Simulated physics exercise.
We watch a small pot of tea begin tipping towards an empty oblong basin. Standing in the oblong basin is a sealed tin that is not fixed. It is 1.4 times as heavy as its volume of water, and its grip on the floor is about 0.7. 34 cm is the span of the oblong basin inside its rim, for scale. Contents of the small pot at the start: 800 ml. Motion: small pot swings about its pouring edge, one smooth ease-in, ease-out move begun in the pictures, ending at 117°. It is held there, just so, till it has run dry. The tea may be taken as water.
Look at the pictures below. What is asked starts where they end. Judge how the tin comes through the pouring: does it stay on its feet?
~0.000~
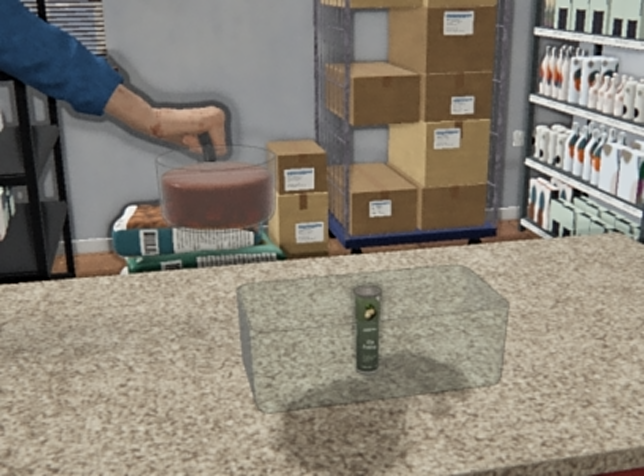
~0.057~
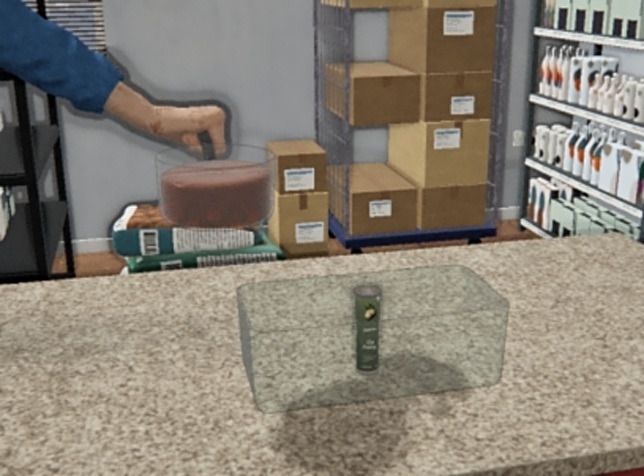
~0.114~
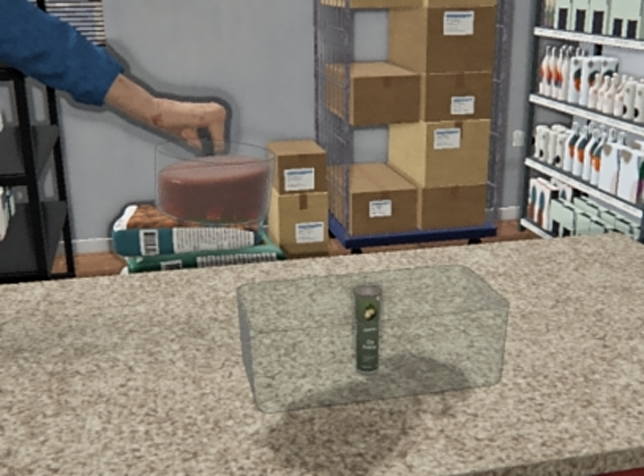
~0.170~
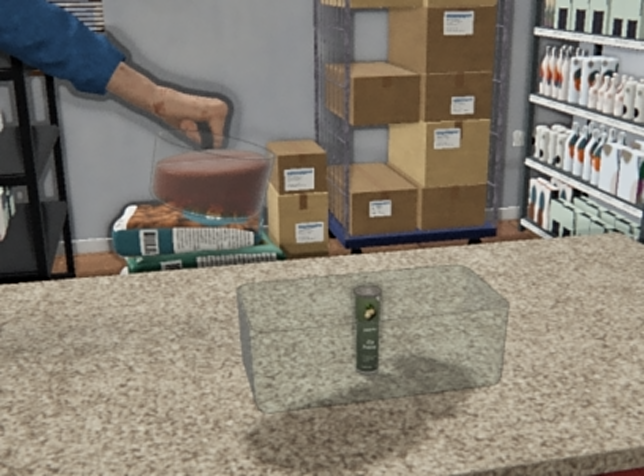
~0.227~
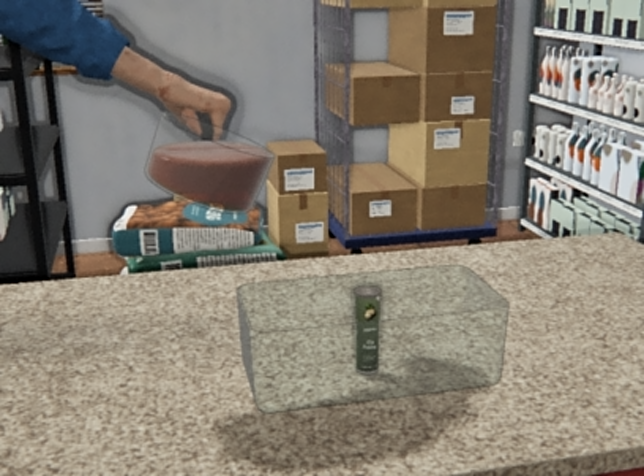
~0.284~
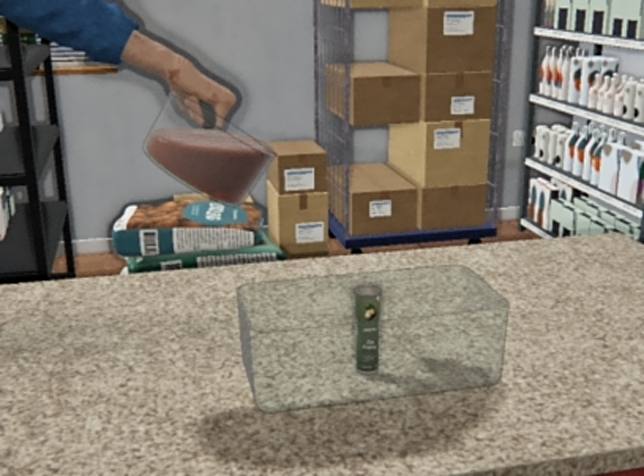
Yes.
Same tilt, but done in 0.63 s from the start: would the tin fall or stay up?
Then the tin does not tip.
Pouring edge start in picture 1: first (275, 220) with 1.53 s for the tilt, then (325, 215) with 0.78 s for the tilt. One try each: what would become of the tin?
In the first try it comes down; in the second it remains standing.
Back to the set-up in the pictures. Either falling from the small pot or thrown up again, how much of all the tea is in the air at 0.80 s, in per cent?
18 per cent, roughly.
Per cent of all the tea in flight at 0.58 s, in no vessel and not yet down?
Some 62 per cent.
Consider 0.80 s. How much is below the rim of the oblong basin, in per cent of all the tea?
The fraction sits near 80 in a hundred.
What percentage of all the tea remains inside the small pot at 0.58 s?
Close to 32 in a hundred.
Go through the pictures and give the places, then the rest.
Tilt 0°; pouring edge (274, 155); surface from (160, 177) to (271, 170); the oblong basin's rim runs from (244, 309) to (487, 285); the tin's top is at (368, 295), in the first picture.
Tilt 2°; pouring edge (274, 155); surface from (159, 176) to (271, 168), in the second picture.
Tilt 6°; pouring edge (274, 155); surface from (157, 173) to (270, 163), in the third picture.
Tilt 13°; pouring edge (273, 156); surface from (154, 165) to (270, 158), in the fourth picture.
Tilt 23°; pouring edge (273, 156); surface from (151, 152) to (271, 150), in the fifth picture.
Tilt 34°; pouring edge (272, 156); surface from (148, 133) to (264, 146); 1 per cent is over the edge, in the sixth picture.
Then, 0.58 s in, the tilt is 100° and 32 per cent is still to pour; the tin stands where it began.
Then, 0.80 s in, the tilt is 117° and 2 per cent is still to pour; the tin stands where it began.
Then, 1.03 s in, the tilt is 117° and 0 per cent is still to pour; the tin stands where it began.
Then, 1.28 s in, the tilt is 117° and 0 per cent is still to pour; the tin stands where it began.
Finally, the tin stands where it began.
